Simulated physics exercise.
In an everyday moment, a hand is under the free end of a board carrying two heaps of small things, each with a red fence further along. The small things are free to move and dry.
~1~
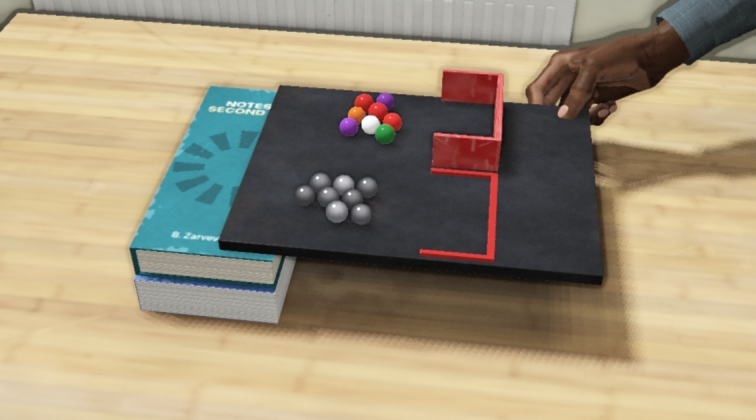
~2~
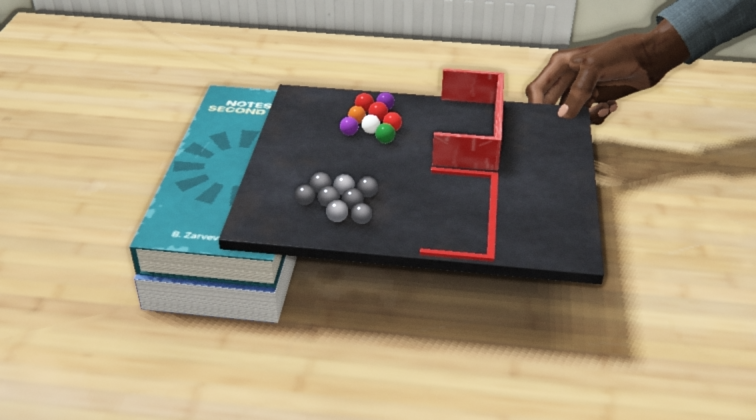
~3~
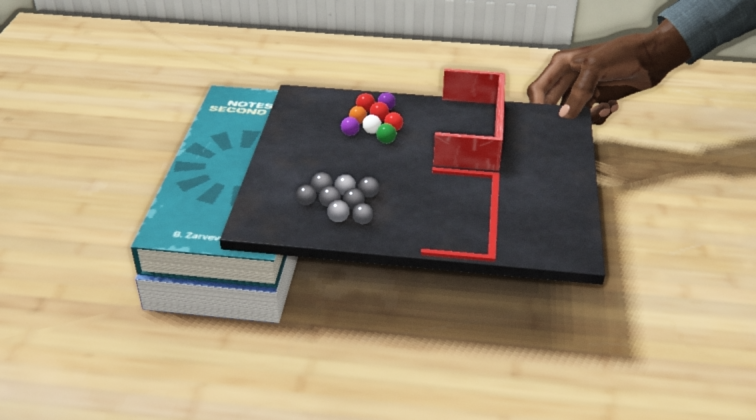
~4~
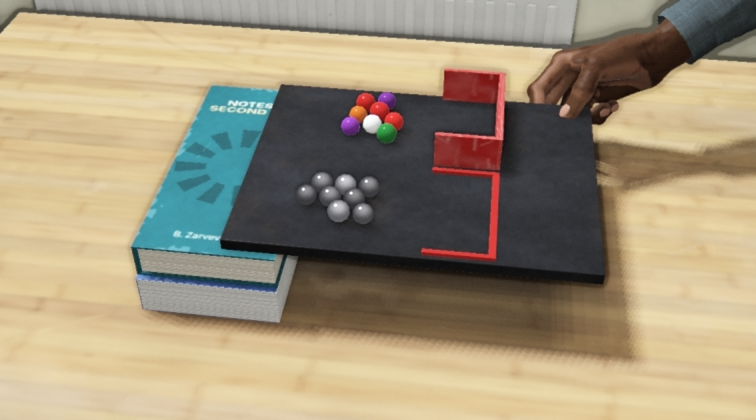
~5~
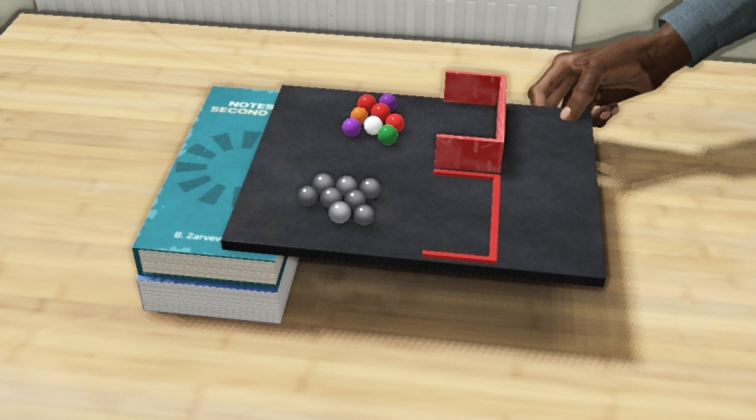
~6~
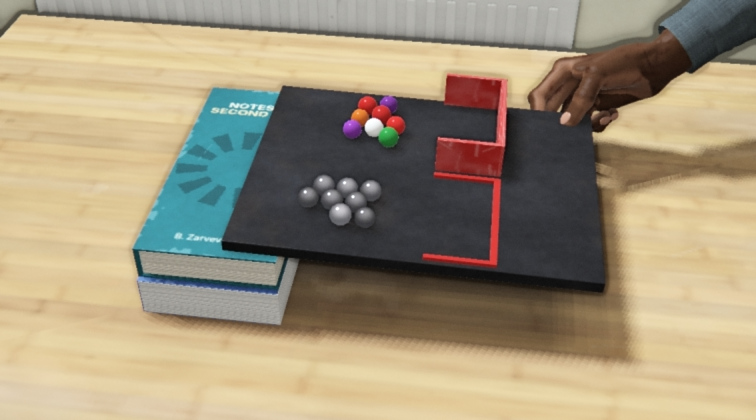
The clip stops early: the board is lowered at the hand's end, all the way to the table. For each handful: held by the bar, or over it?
At the fences the nearer handful goes beyond and the farther handful is held back.
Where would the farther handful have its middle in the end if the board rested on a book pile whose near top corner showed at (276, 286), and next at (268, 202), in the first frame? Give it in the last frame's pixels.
Final centre, try 1 ~ (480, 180); try 2 ~ (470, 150).
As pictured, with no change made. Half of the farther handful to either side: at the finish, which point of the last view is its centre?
At the finish its centre is at about (483, 166) in the last picture.
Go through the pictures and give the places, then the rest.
The first frame shows held end of the board at (590, 272), level; book pile at (239, 176), about a quarter as high as the board is long; nearer handful at (328, 197), a few steel balls; farther handful at (371, 125), a few gumballs; nearer bar at (493, 215), much lower than a piece; farther bar at (498, 120), taller than the pieces.
The second frame shows held end of the board at (591, 271), level; farther handful at (371, 124).
The third frame shows held end of the board at (592, 271), level; nearer handful at (330, 197).
The fourth frame shows held end of the board at (592, 271), level; farther handful at (372, 124).
The fifth frame shows held end of the board at (593, 274), level; nearer handful at (331, 198).
The sixth frame shows held end of the board at (592, 279), down by 1°; book pile at (242, 178); nearer handful at (332, 200), not moving; farther handful at (374, 128), not moving; nearer bar at (495, 221); farther bar at (501, 126).
Then, 0.52 s past the last view, board sloping at 10°; nearer handful on its way down; farther handful on its way down.
Then, 0.97 s past the last view, board resting at 16°; nearer handful all past its bar; farther handful has reached its bar.
Finally, board resting at 16°; nearer handful all past its bar; farther handful gathered behind its bar.
